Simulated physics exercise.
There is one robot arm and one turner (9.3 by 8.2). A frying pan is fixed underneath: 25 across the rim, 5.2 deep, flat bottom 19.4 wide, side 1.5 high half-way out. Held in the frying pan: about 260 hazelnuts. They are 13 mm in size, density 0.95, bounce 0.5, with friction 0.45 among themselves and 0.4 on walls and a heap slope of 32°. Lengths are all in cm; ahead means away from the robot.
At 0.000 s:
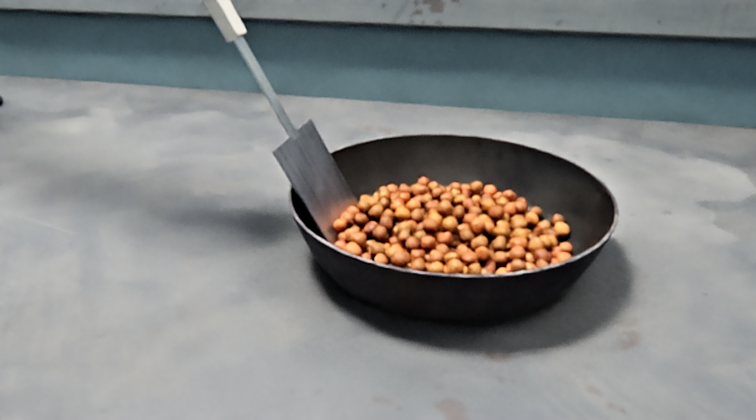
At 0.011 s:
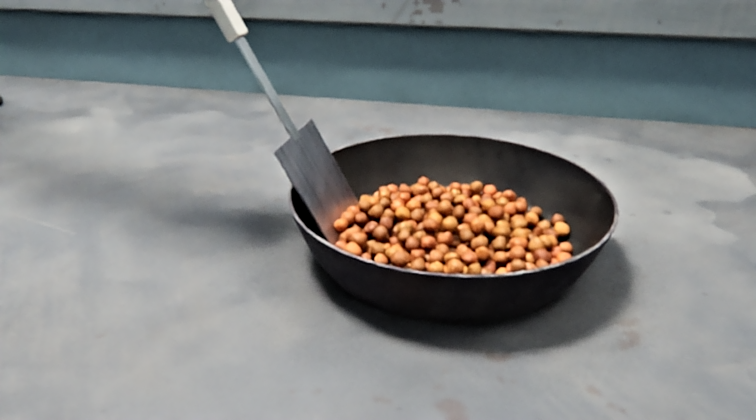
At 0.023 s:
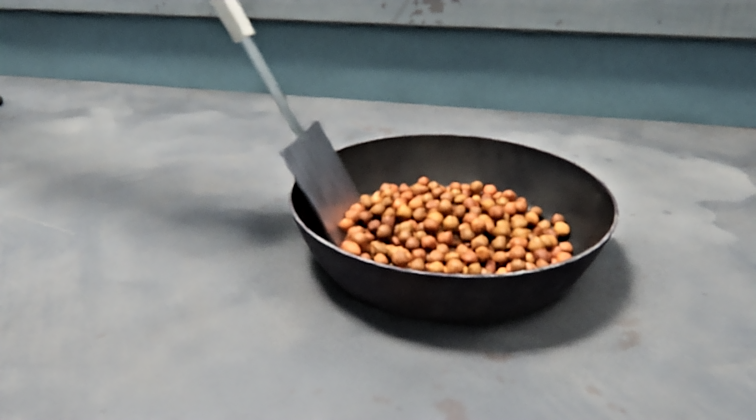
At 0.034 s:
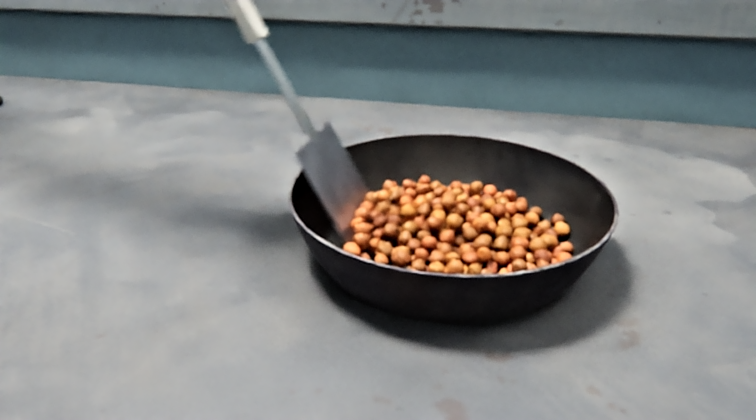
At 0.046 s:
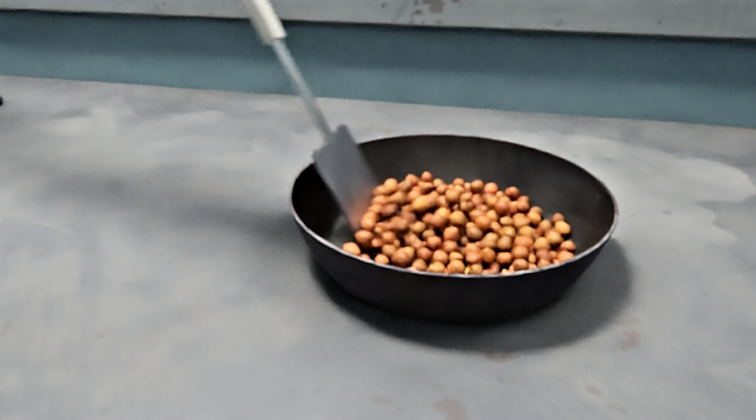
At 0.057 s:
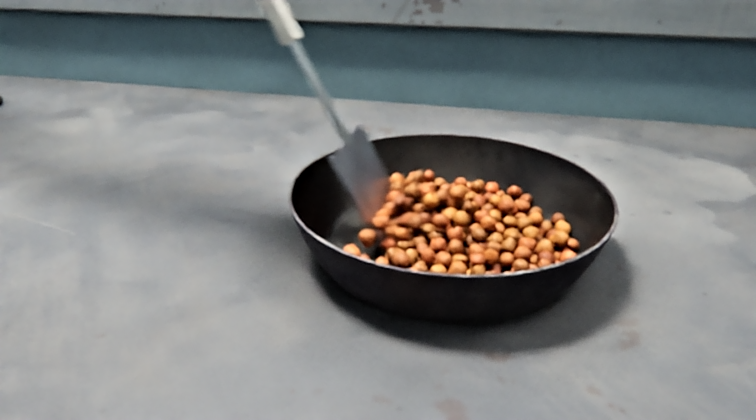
A metal turner with a pale handle resting in a black frying pan, then sliding right and pushing into piled brown hazelnuts.
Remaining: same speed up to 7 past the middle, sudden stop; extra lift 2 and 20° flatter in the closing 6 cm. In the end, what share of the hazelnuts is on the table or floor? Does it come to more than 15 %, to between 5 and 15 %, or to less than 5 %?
It comes to between 5 and 15 %.
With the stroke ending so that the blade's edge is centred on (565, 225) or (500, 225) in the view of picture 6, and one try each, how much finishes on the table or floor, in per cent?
I'd say some 25 per cent, then some 5 per cent.
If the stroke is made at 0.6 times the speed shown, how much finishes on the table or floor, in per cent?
I'd put it around 5 per cent.
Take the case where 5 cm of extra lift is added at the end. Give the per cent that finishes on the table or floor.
About 15 %.
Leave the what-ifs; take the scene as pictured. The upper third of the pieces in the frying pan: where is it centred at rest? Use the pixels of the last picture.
Near (555, 224).
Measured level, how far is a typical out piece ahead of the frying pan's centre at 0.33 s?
Roughly 18 cm.
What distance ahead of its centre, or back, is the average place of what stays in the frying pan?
5.0 cm ahead.
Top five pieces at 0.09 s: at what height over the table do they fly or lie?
Height: Some 6 cm.
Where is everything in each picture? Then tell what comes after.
In the first picture, turner top edge at (293, 134), sloping 62°; upper third of the load around (444, 225), from x 340 to 565, top at y 185; 265 in the frying pan.
In the second picture, turner top edge at (294, 134), sloping 62°; upper third of the load around (444, 224), from x 340 to 565, top at y 185.
In the third picture, turner top edge at (300, 135), sloping 62°; upper third of the load around (437, 222), from x 340 to 565, top at y 185.
In the fourth picture, turner top edge at (313, 136), sloping 62°; upper third of the load around (439, 220), from x 340 to 565, top at y 180.
In the fifth picture, turner top edge at (329, 138), sloping 62°; upper third of the load around (440, 219), from x 340 to 565, top at y 180.
In the sixth picture, turner top edge at (346, 139), sloping 62°; upper third of the load around (440, 216), from x 340 to 570, top at y 175; 265 in the frying pan.
After 0.09 s, sloping 62°, highest piece 6 above the table; 265 in the frying pan.
After 0.11 s, sloping 56°, highest piece 7 above the table; 265 in the frying pan.
After 0.33 s, sloping 42°, highest piece 6 above the table; 244 in the frying pan, 18 on the table or floor, 3 on the blade or in flight.
After 1.38 s, sloping 42°, highest piece 5 above the table; 244 in the frying pan, 21 on the table or floor.
At rest, 244 in the frying pan, 21 on the table or floor. That is 8 % on the table or floor.
